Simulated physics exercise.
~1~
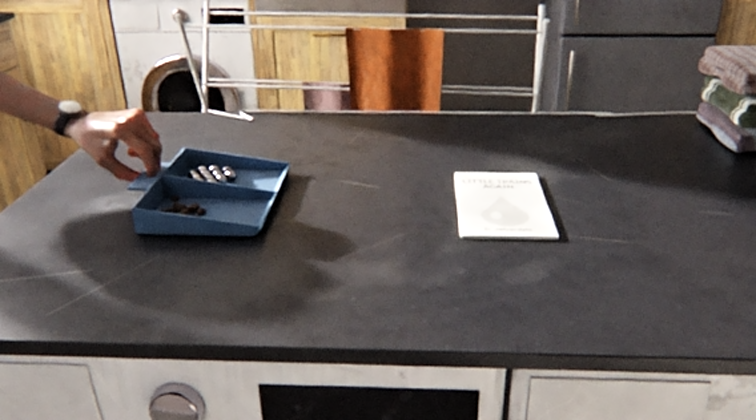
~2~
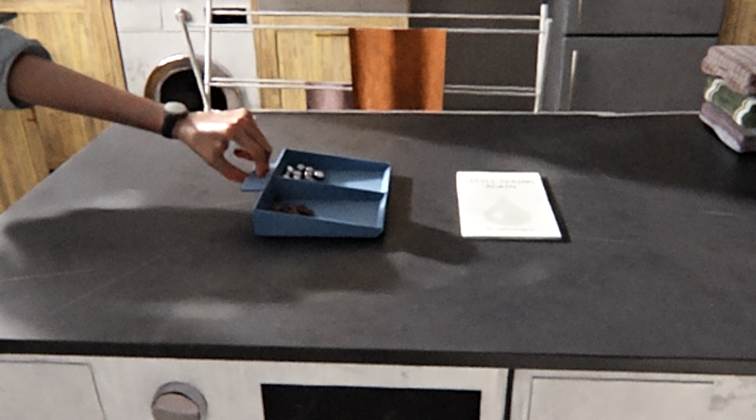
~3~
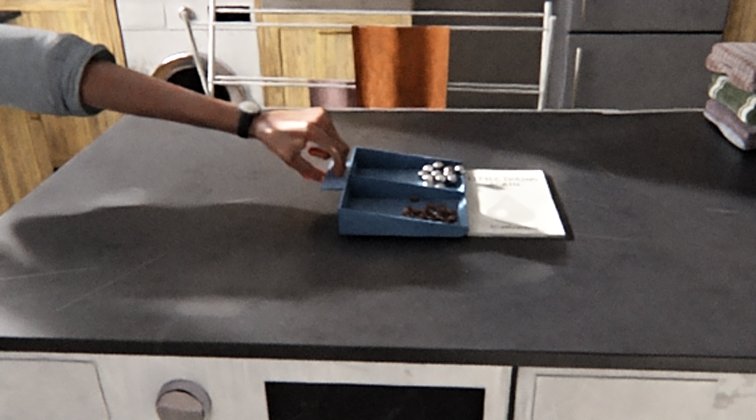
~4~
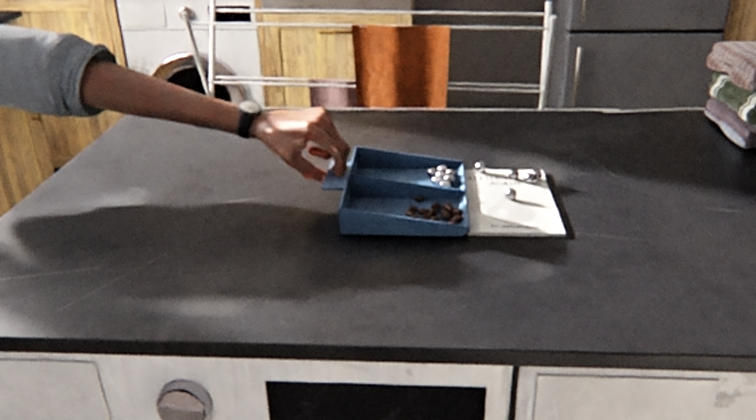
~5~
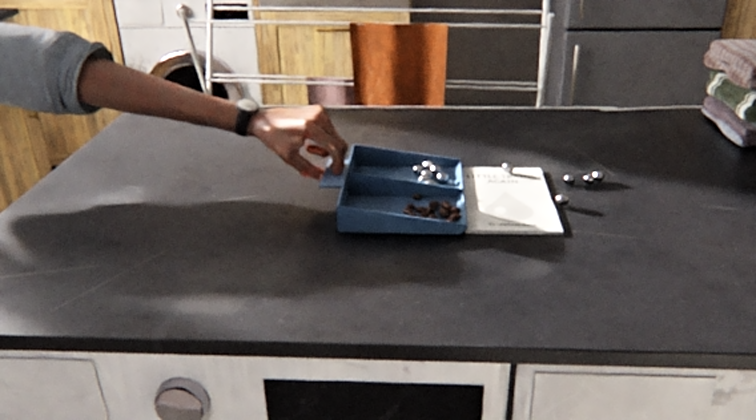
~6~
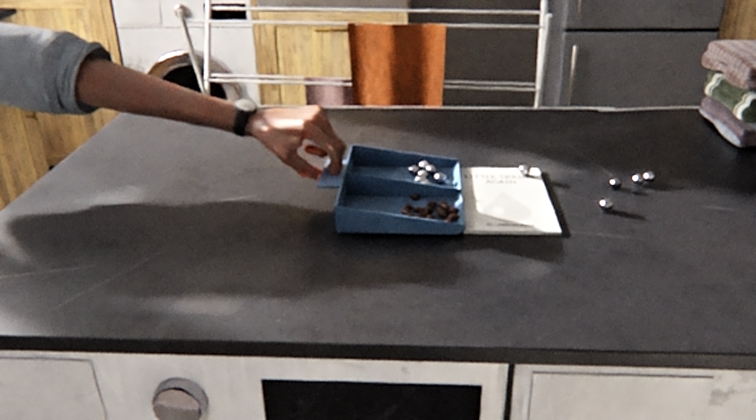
A blue two-part tray slides across a dark kitchen counter, pushed from the left by a hand wearing a wristwatch, seen from the front and slightly above. Shiny silver balls sit in the far part and small dark brown pieces in the near part, while a thin white book lies to the right. The tray moves right until it stops against the book, and both batches shift towards its right side. Several silver balls spill over that edge, cross the book and scatter onto the counter beyond. At the end, the brown pieces and remaining balls stay inside, the hand still at the tray.
